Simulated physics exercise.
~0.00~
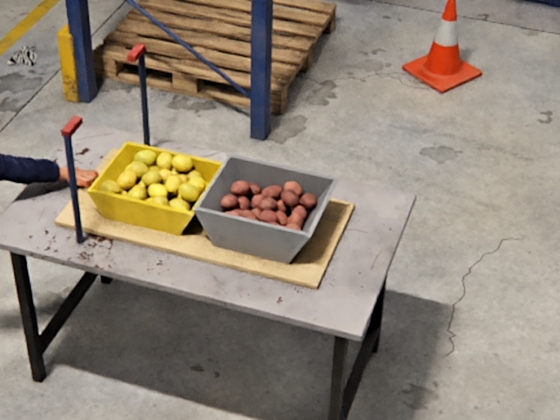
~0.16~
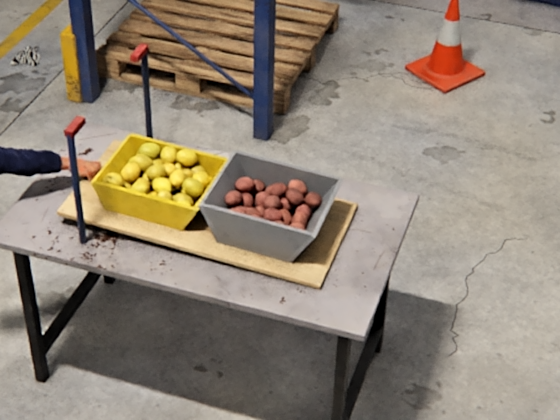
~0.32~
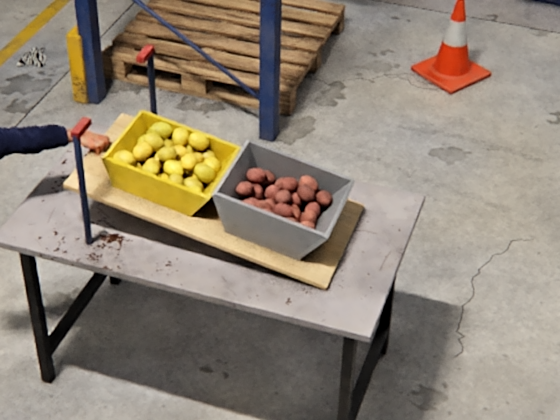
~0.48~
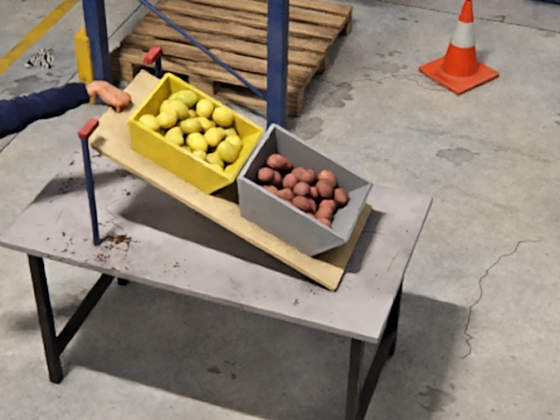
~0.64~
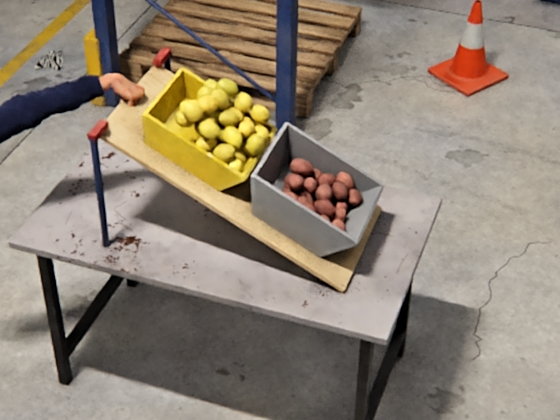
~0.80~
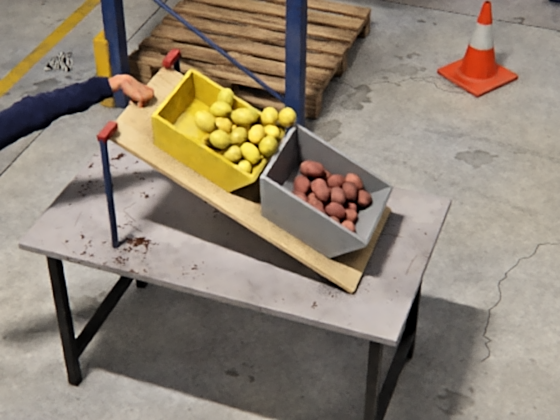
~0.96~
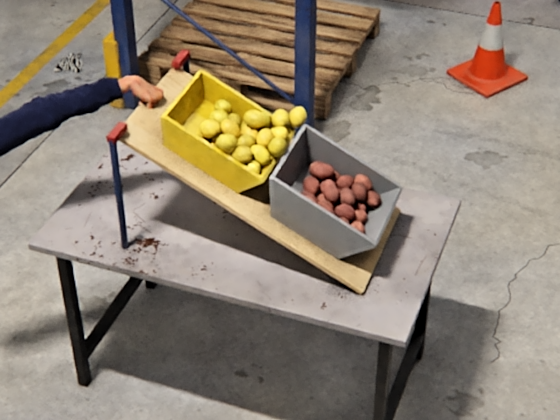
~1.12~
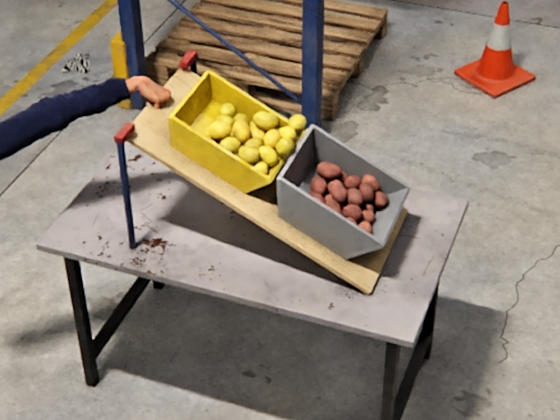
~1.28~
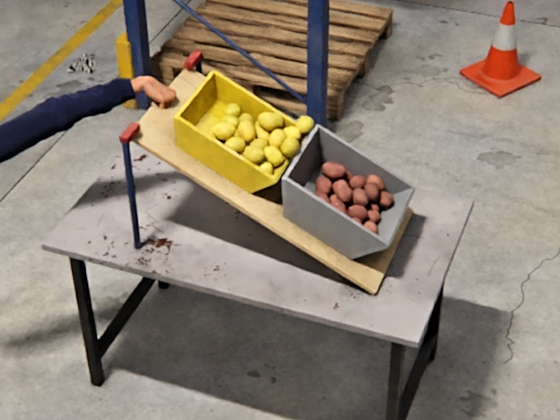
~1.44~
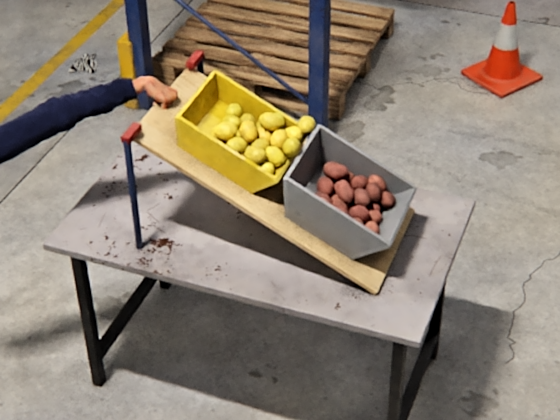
An arm tilts a board holding crates of lemons and potatoes, then holds it slanted.
